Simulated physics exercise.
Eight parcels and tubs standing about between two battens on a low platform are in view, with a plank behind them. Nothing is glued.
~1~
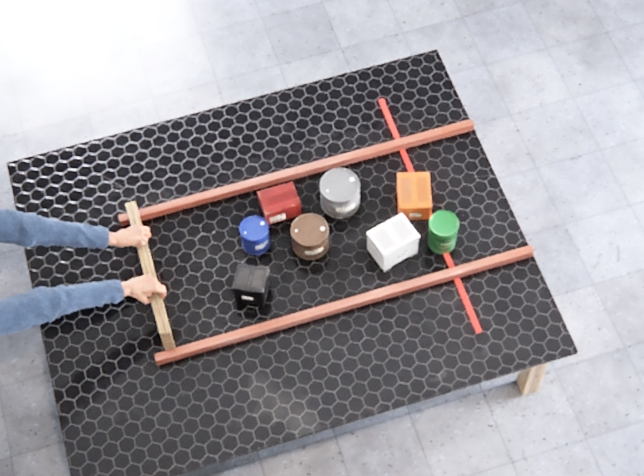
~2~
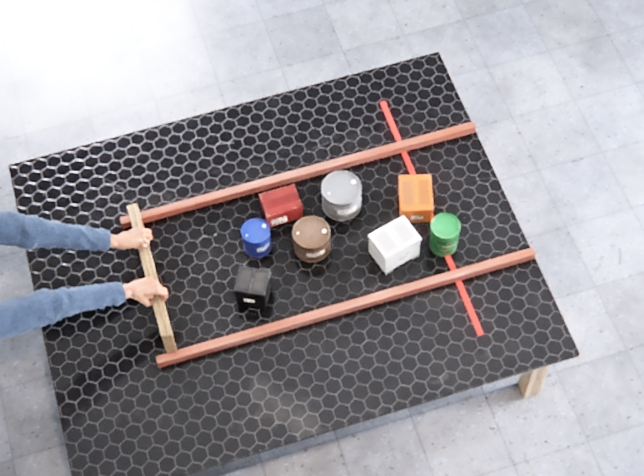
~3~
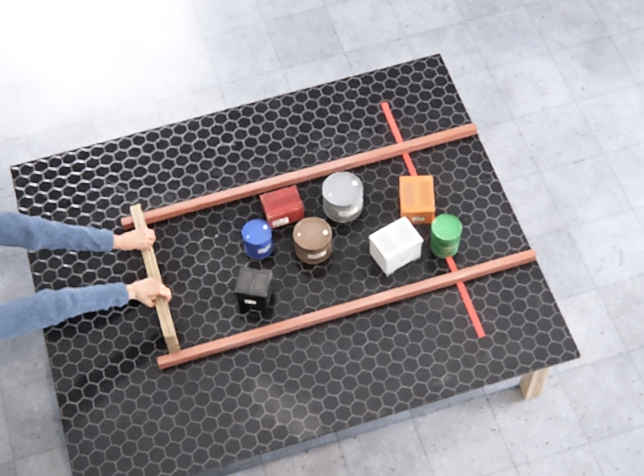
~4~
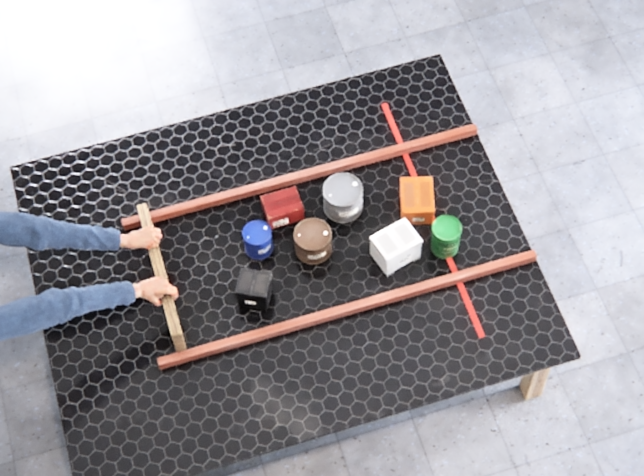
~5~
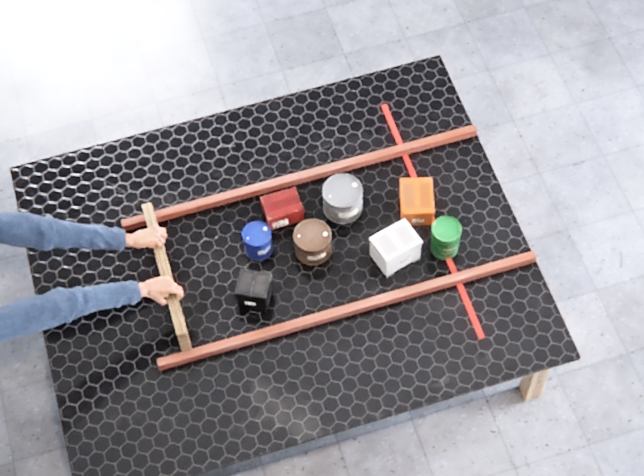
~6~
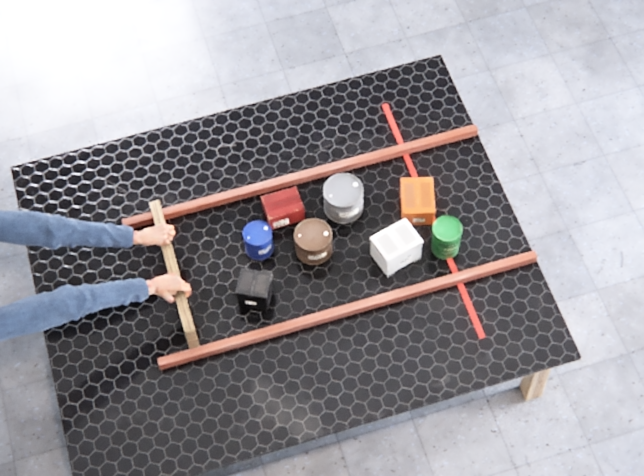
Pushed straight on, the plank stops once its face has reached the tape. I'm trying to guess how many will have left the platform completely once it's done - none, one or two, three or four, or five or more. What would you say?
The number sent down is small, one or two.
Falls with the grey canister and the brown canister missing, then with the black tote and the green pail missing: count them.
The first try gives 1, the second gives 0.
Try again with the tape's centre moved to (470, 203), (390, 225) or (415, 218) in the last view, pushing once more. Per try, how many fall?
Down on the ground: 4, 0 and 0.
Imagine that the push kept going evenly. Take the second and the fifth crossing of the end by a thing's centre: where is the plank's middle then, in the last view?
Pixels, in order: Around (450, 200), around (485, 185).
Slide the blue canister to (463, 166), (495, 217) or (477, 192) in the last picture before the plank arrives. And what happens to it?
It topples off, then topples off, then topples off.
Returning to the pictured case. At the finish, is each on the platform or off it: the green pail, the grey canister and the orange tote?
Well, the green pail takes the plunge, the grey canister hangs in there, and the orange tote hangs in there.
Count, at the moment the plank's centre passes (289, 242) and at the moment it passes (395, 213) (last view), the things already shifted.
Well, it's 4 at the first one and 8 at the second.
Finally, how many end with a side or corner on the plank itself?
4 in contact.
A little later, none off yet; green pail at rest near (446, 238); orange tote at rest near (417, 202); white tote at rest near (396, 248).
Next, none off yet; green pail moving near (447, 238); orange tote shifted a little near (425, 201); white tote shifted a little near (413, 247).
When it is over, the number that fall off is one or two; down, green pail.
